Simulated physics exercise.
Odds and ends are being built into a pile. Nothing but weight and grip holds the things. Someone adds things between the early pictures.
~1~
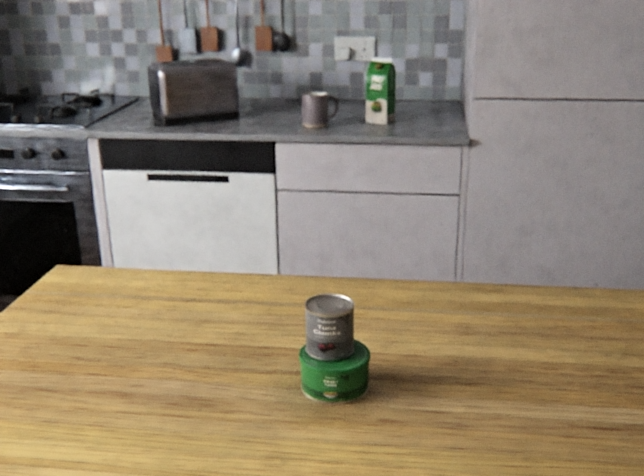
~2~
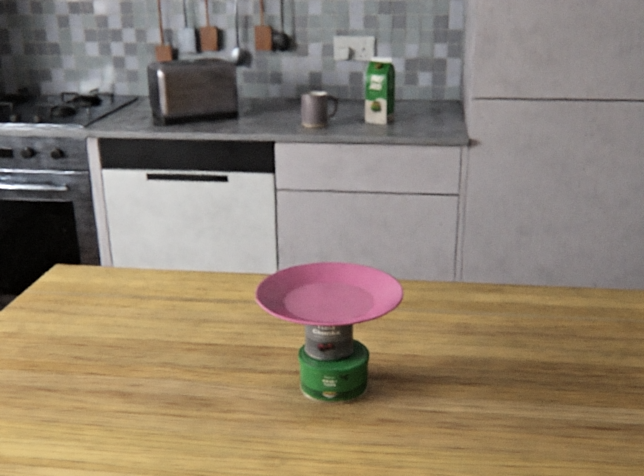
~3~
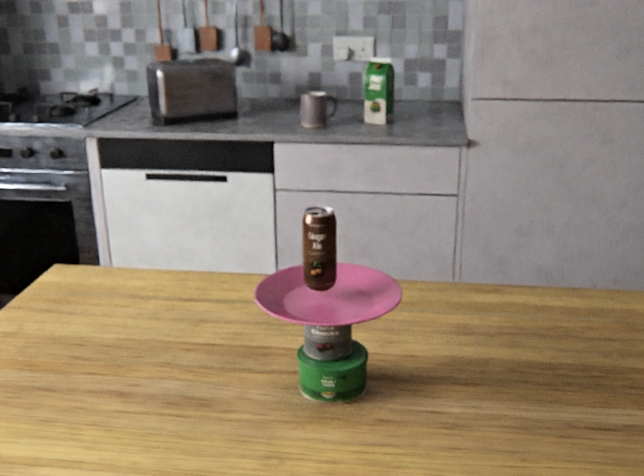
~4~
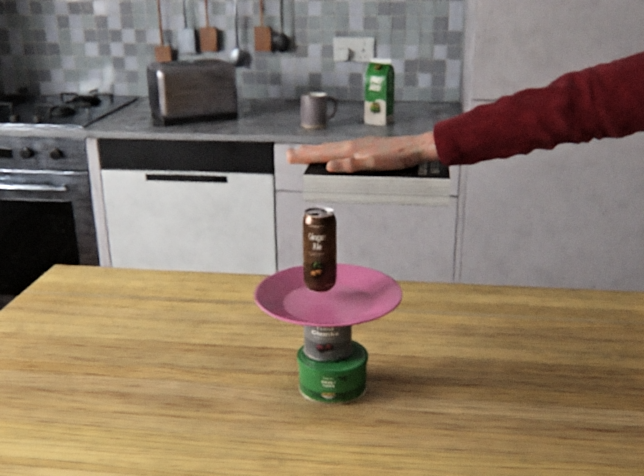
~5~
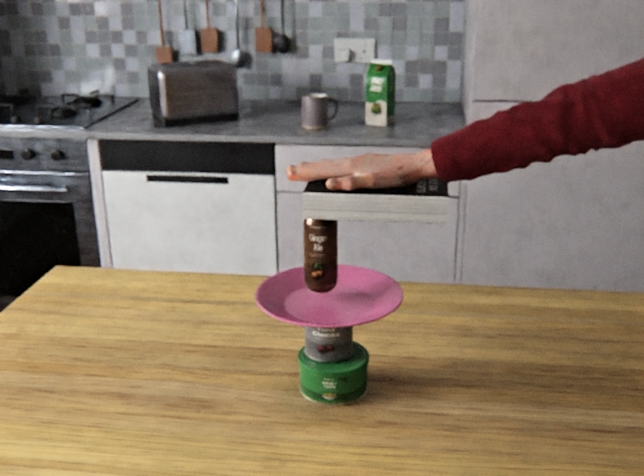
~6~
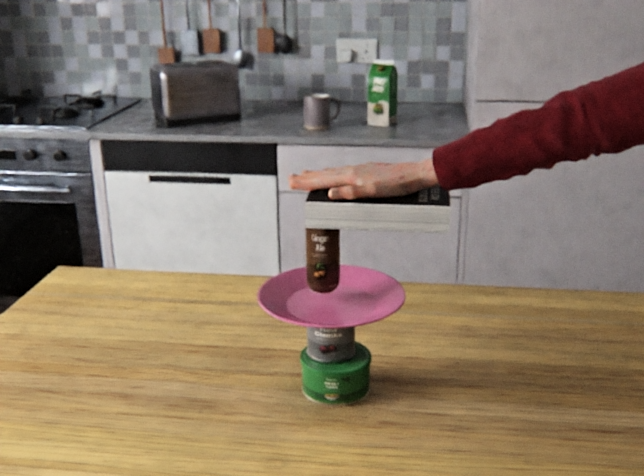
A pink plate and brown can are stacked on tins, then a hand lowers a book.
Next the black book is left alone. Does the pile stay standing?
I'd say it fails.
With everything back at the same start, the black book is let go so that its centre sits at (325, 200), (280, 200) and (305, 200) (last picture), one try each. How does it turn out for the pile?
Stays standing; collapses; collapses.
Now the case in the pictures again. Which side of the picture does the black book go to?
Direction of travel: Rightward.
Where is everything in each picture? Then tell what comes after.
In the first frame, the last thing is not in view yet; green tub (335, 370).
In the second frame, the last thing is not in view yet; pink plate (329, 297).
In the third frame, the last thing is not in view yet; green tub (333, 370).
In the fourth frame, on its way; black book (379, 176); pink plate (328, 298).
In the fifth frame, on its way; black book (378, 192); green tub (334, 371).
In the sixth frame, in place under the hand; black book (380, 202); pink plate (331, 299).
Then, 0.40 s past the last view, black book now fallen; brown can rocked 23° from its first pose.
Then, 0.60 s past the last view, brown can on its side.
Then, 1.00 s past the last view, brown can now fallen.
Finally, fallen, brown can and black book; the other 3 still in place. Final places as the last picture's camera would see them, black book near (492, 381). The pile comes apart.
